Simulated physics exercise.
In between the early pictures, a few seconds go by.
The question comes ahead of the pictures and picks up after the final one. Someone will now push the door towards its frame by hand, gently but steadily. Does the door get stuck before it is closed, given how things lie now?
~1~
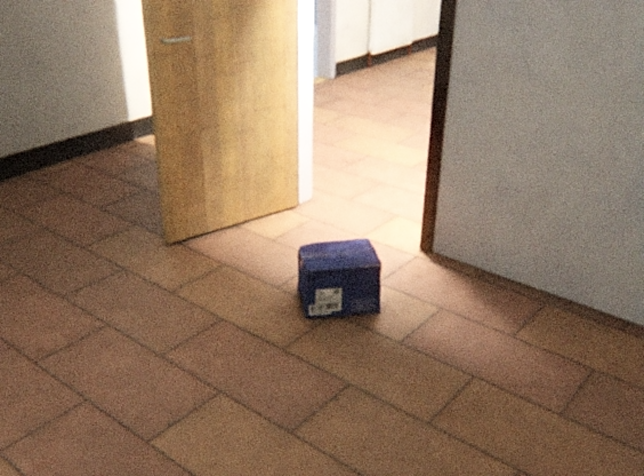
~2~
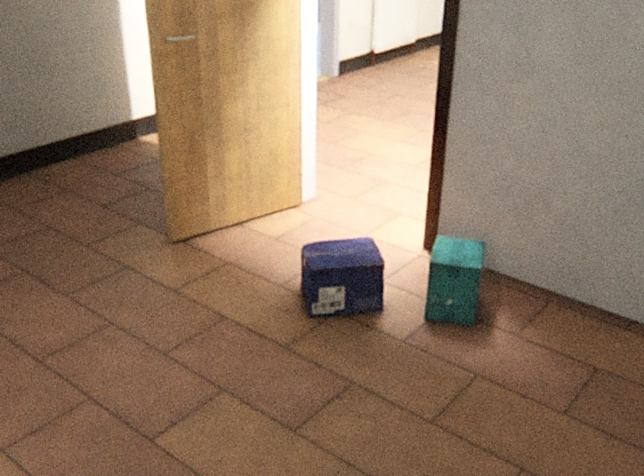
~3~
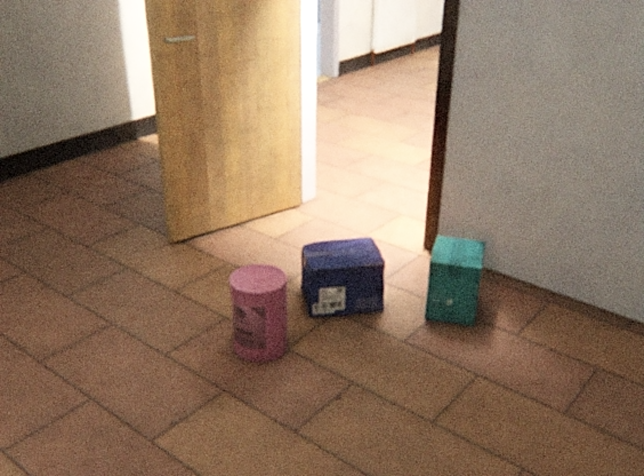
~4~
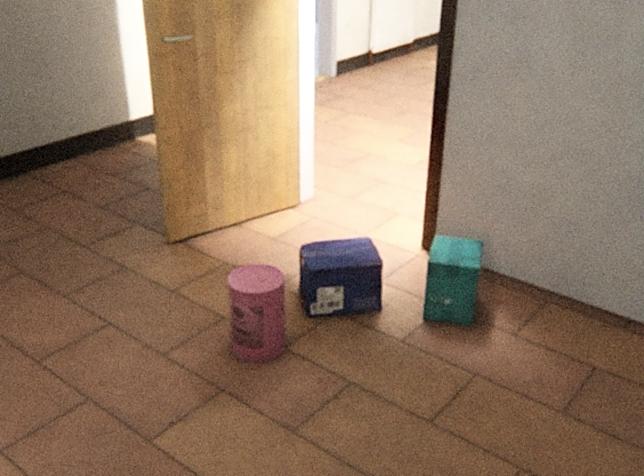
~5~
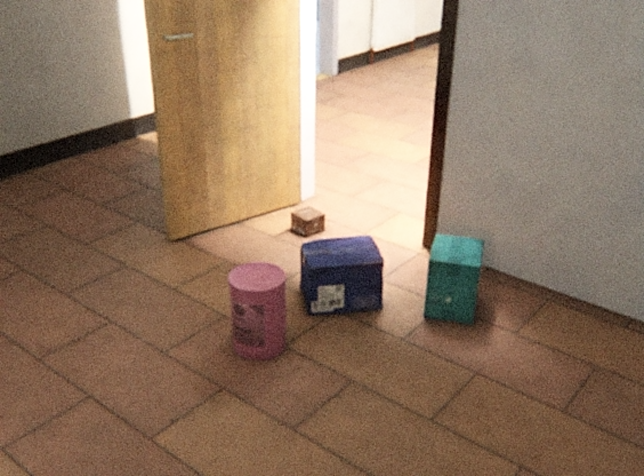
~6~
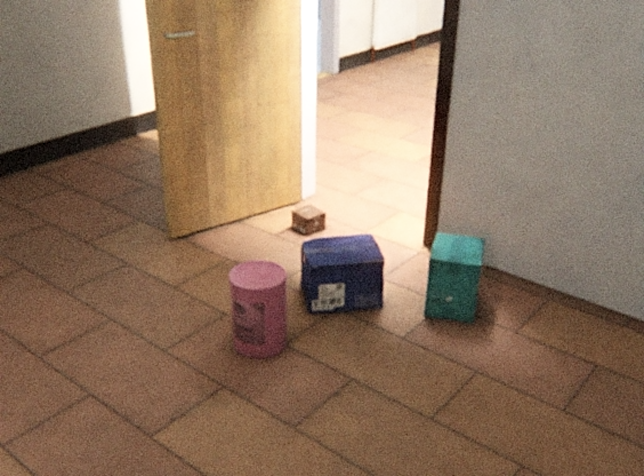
No.
Then, 0.90 s past the last view, door 76° open.
Then, 1.50 s past the last view, door 48° open; brown box displaced a little near (322, 220).
Then, 2.00 s past the last view, door 24° open; brown box displaced about its own width near (347, 219).
Then, 2.40 s past the last view, door 6° open; brown box displaced well along near (365, 212).
Finally, door 0° open; moved from the start, brown box; the other 3 still in place. Final places as the last picture's camera would see them, brown box near (370, 209).
